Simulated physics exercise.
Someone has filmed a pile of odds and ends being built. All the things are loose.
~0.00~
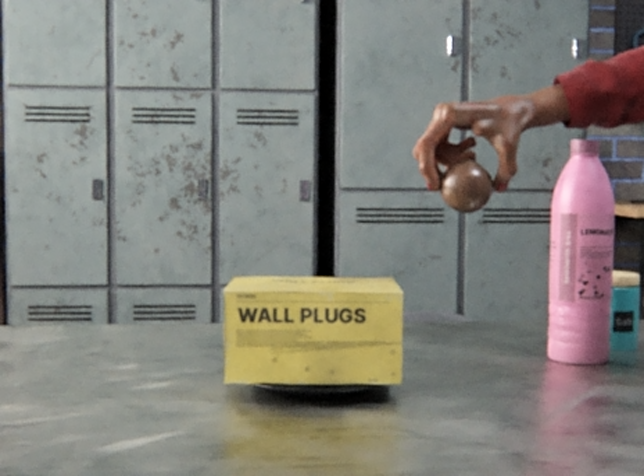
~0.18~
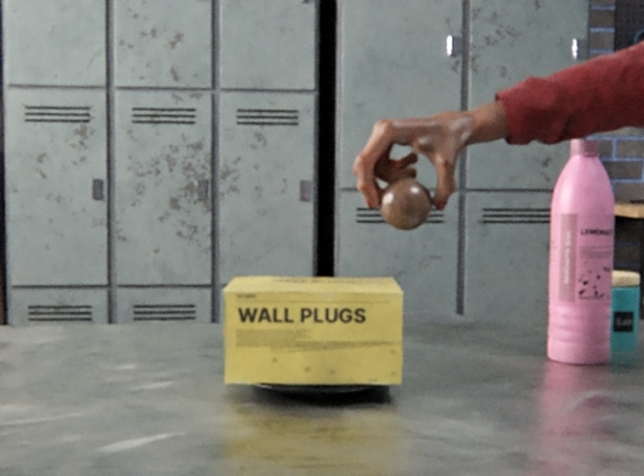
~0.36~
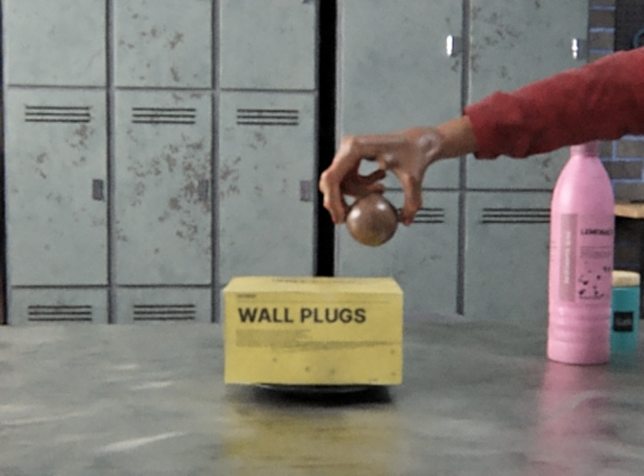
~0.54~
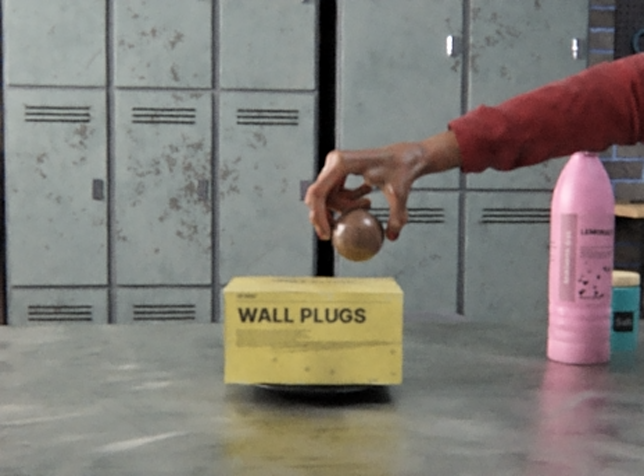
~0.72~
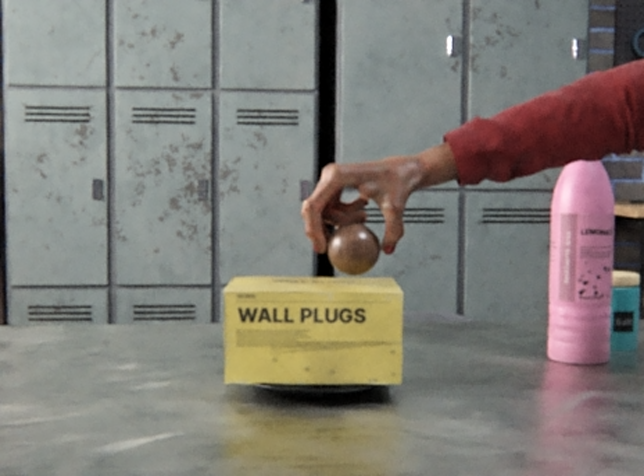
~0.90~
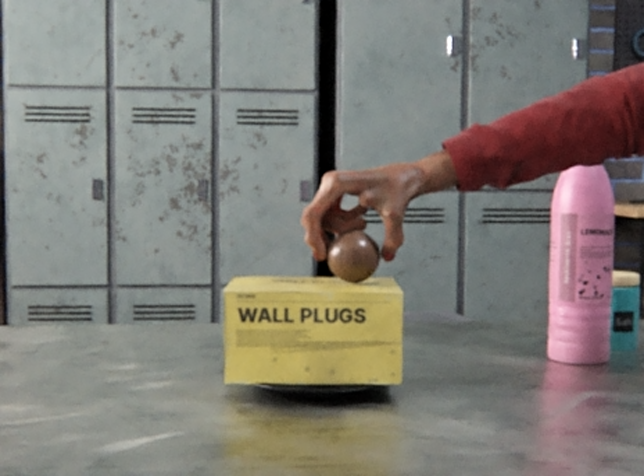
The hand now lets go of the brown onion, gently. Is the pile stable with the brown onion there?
Here the pile holds.
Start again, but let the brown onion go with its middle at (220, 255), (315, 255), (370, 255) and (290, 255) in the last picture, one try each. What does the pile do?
First, it loses its balance; second, it stays up; third, it stays up; fourth, it holds.
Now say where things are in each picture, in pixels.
The first frame shows on its way; brown onion (466, 186).
The second frame shows on its way; brown onion (405, 203); yellow box (313, 328).
The third frame shows on its way; brown onion (372, 220).
The fourth frame shows on its way; brown onion (358, 235); yellow box (313, 328).
The fifth frame shows on its way; brown onion (354, 249).
The sixth frame shows in place under the hand; brown onion (353, 256); yellow box (313, 328).
After 1.20 s, nothing has stirred.
After 1.60 s, brown onion resting near (353, 256).
At rest (2.0 s), all 5 in place. Seen from the same camera at the end, brown onion near (353, 256). The pile keeps its balance.
